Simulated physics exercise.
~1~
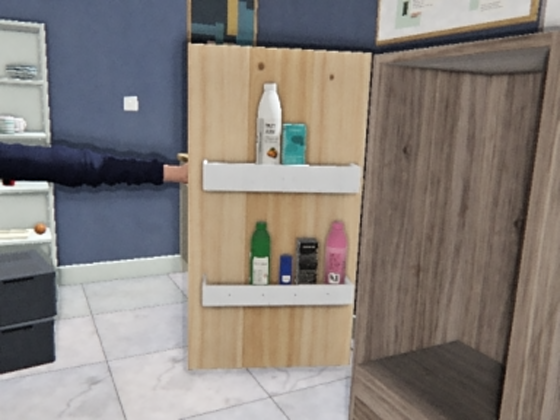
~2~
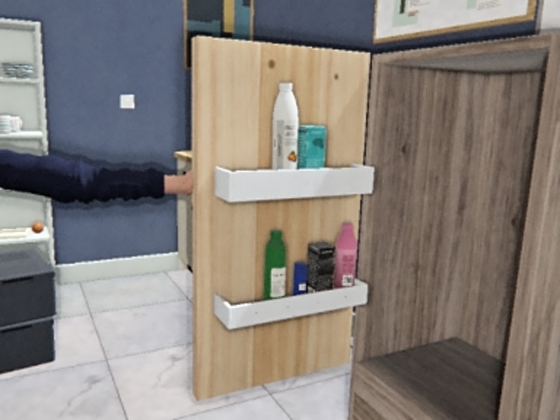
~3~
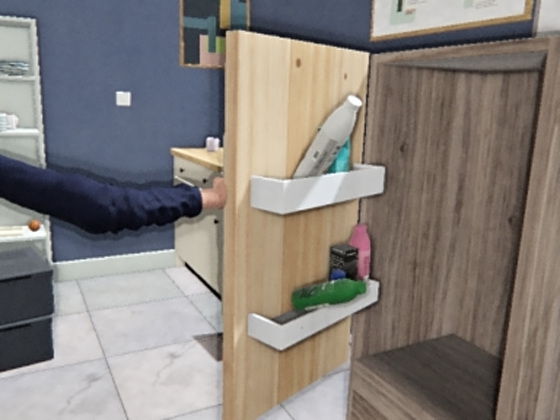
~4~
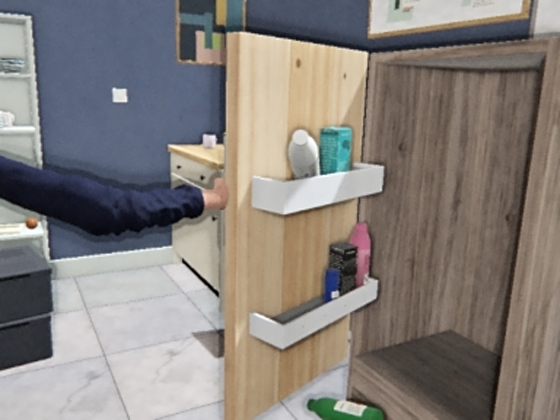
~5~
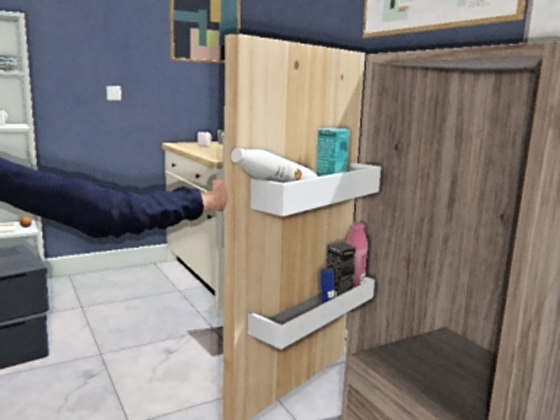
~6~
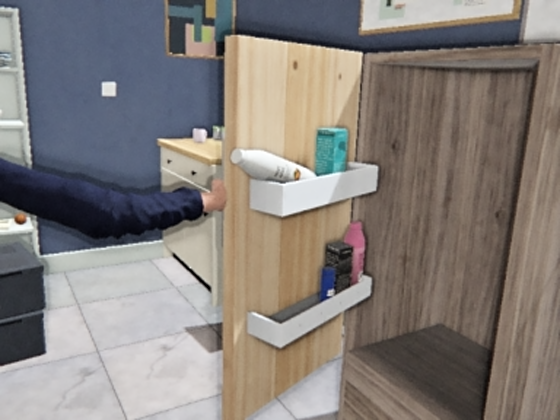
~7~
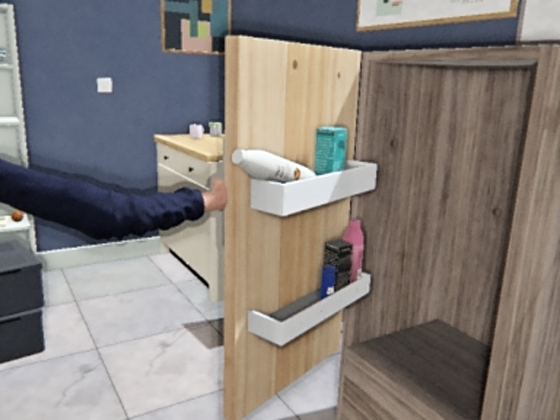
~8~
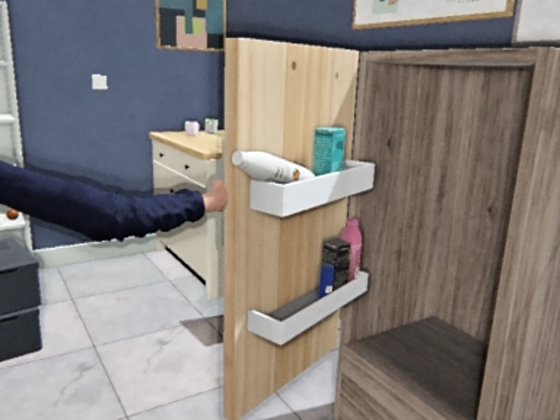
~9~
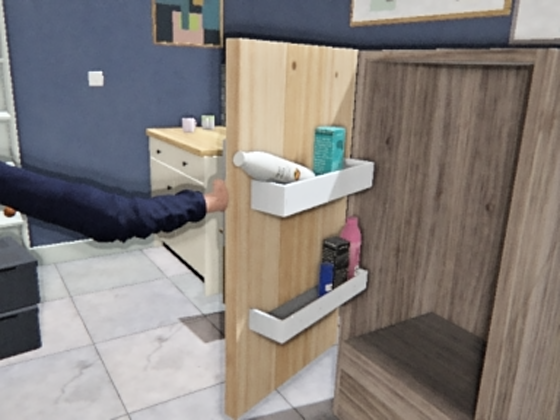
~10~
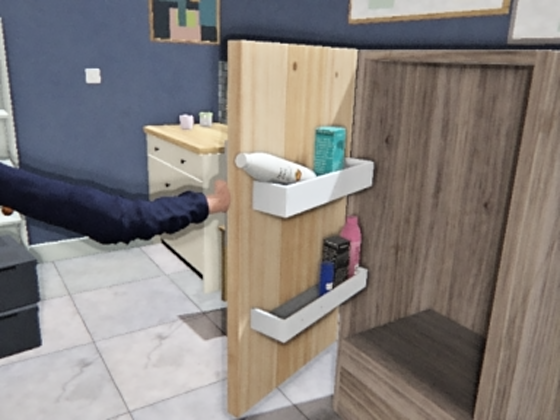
The clip opens on a pale wooden door with two white racks on its inner face, a hand holding its left edge beside an open, empty cabinet. The arm pushes the door round toward the cabinet, and the bottles and cartons ride along upright. As the door comes to a stop, the white bottle leans over in the upper rack and the green bottle topples in the lower one. The green bottle drops to the floor and passes out of view, while the white bottle tips back leftward onto its side. It ends lying across the upper rack's left end, with the turquoise carton, blue shaker, black carton and pink bottle still standing.
